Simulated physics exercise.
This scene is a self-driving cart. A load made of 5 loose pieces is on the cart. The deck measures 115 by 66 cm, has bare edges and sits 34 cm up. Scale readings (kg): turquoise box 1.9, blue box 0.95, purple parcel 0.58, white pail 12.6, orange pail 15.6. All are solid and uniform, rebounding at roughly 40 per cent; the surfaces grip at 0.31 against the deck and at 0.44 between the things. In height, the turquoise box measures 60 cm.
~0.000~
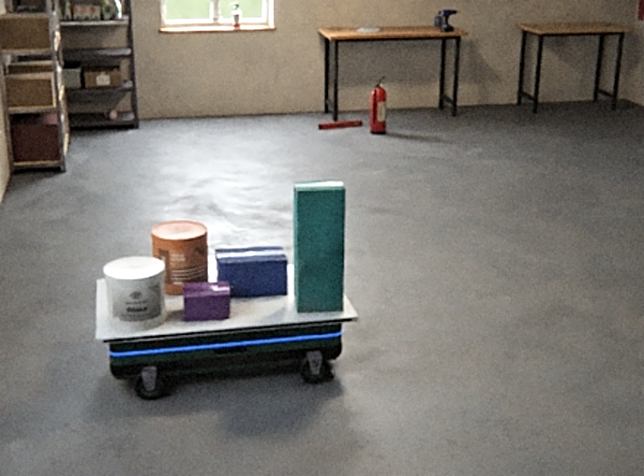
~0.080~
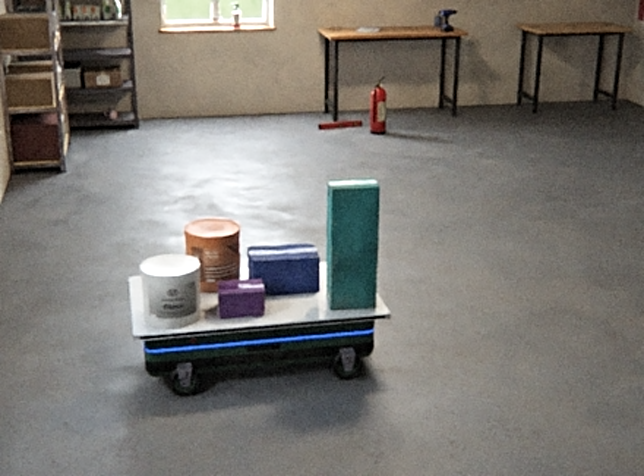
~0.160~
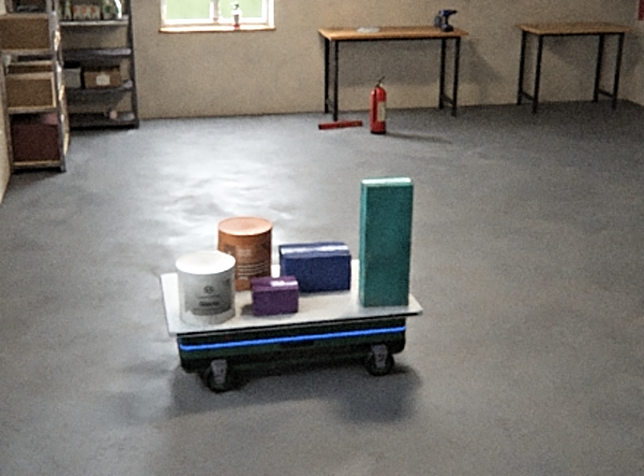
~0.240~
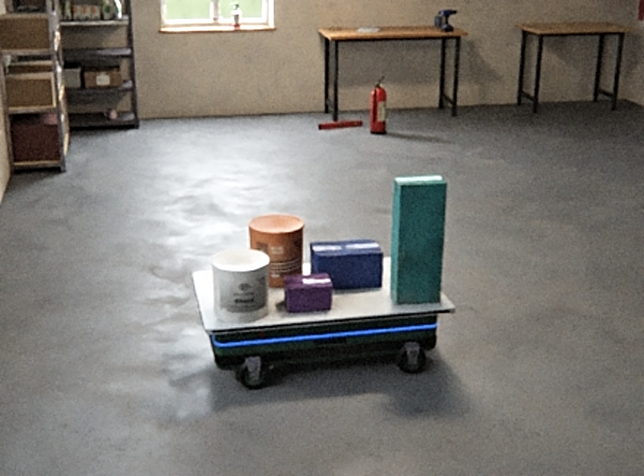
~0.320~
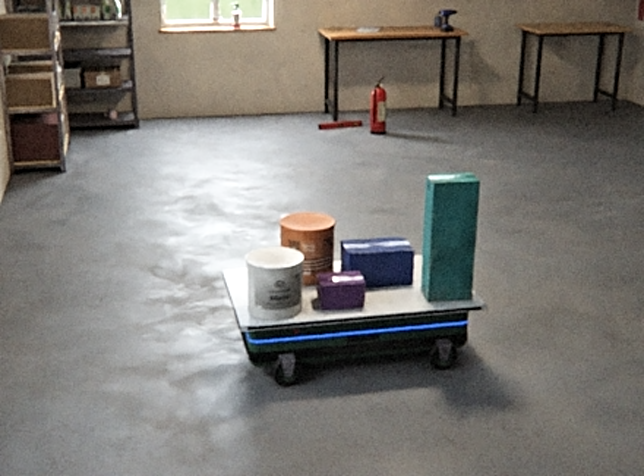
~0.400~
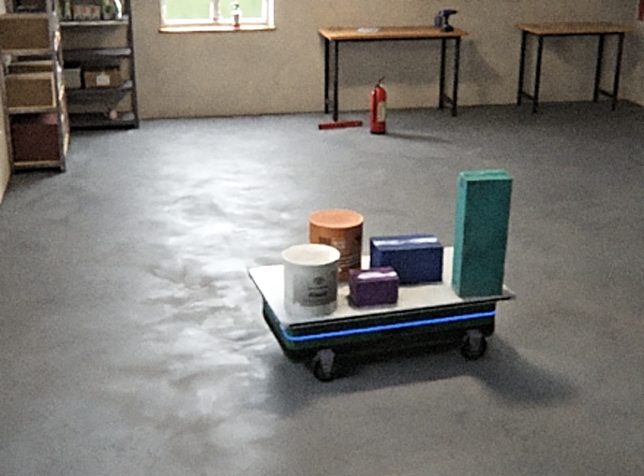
To begin with, a low cart carrying a white pail, an orange pail, a blue box, a purple parcel and a tall turquoise box rolls rightward across a workshop floor. It keeps moving steadily right, then turns slightly, while the purple parcel shifts just a little on the deck.
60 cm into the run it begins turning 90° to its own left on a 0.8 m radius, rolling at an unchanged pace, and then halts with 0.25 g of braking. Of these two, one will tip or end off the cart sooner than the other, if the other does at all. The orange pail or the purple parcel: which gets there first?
The latter one of the two.
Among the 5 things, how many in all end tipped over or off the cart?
The number here is 5.
By 0.70 s, 140 cm covered, turned 47°; turquoise box, blue box and purple parcel now off the cart; orange pail 18 cm from its spot near (413, 226); white pail 15 cm from its spot.
By 1.10 s, 220 cm covered, turned 90°; white pail now off the cart; orange pail 54 cm from its spot near (447, 188).
By 1.50 s, 278 cm covered, turned 90°; orange pail now off the cart.
When it is over (2.3 s), off the cart, turquoise box, blue box, purple parcel, white pail and orange pail. Orange pail went at 1.12 s; purple parcel went at 0.60 s.
